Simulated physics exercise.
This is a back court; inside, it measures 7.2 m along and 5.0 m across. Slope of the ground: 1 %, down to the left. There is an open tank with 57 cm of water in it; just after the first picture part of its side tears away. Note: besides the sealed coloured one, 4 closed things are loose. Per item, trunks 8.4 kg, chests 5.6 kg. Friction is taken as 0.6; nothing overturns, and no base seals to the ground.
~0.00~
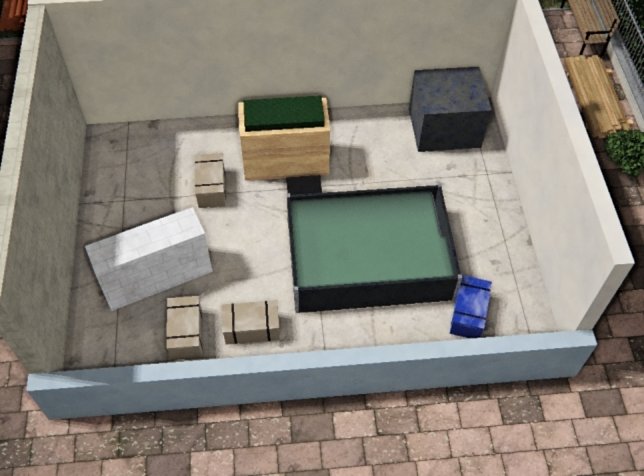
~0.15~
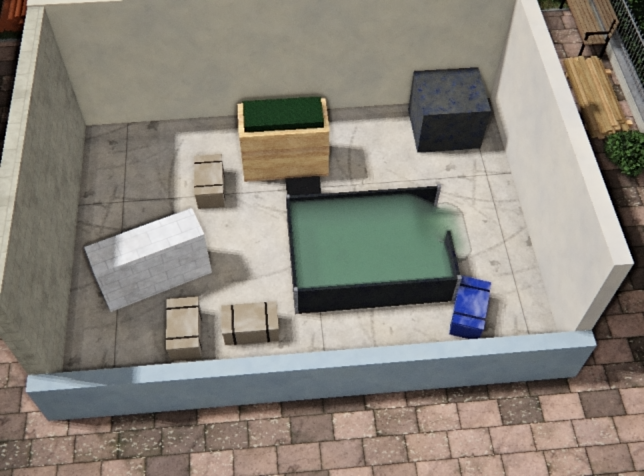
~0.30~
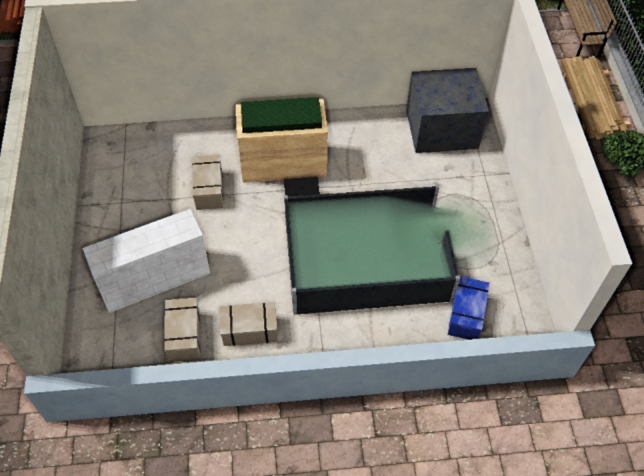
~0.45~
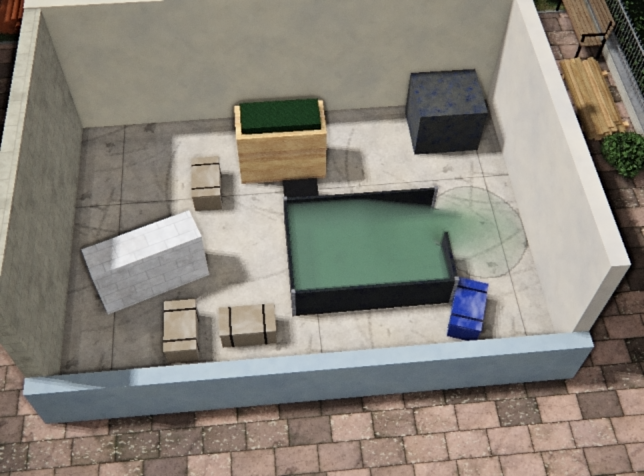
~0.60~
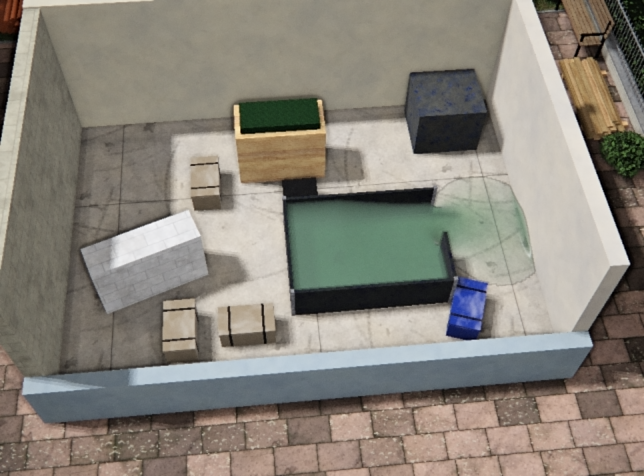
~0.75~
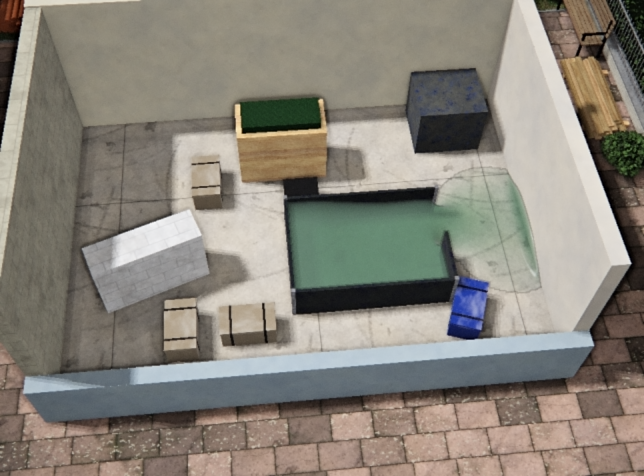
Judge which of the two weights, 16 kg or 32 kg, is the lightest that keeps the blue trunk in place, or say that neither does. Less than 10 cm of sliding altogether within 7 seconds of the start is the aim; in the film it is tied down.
It's going to move too far regardless.
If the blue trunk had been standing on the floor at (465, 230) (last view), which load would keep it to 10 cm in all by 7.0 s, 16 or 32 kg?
Going by the scene, both weights fall short.
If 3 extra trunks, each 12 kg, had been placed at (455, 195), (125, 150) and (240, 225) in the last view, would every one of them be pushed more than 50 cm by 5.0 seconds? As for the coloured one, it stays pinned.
Beyond it, within it, within it.
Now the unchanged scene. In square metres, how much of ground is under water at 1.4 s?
I'd estimate close to 8.0 m2.
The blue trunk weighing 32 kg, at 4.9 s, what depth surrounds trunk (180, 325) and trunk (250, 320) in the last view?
First about 2 cm, second about 3 cm.
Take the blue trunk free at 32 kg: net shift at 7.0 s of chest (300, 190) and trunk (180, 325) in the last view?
Shift from start, in order: 250 cm; 140 cm.
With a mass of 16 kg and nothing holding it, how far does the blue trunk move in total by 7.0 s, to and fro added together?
Total path: Approx. 450 cm.
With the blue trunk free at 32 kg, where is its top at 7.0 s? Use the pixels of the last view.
Estimated position: About (302, 323).
After 1.4 s the blue trunk would be 0 cm from its start with 16 kg and 0 cm from its start with 32 kg; 0 cm of water round it then.
After 3.1 s the blue trunk would be 14 cm from its start with 16 kg and 6 cm from its start with 32 kg; 8 cm of water round it then.
After 4.9 s the blue trunk would be 144 cm from its start with 16 kg and 71 cm from its start with 32 kg; 13 cm of water round it then.
After 7.0 s the blue trunk would be 445 cm from its start with 16 kg and 244 cm from its start with 32 kg; 7 cm of water round it then.
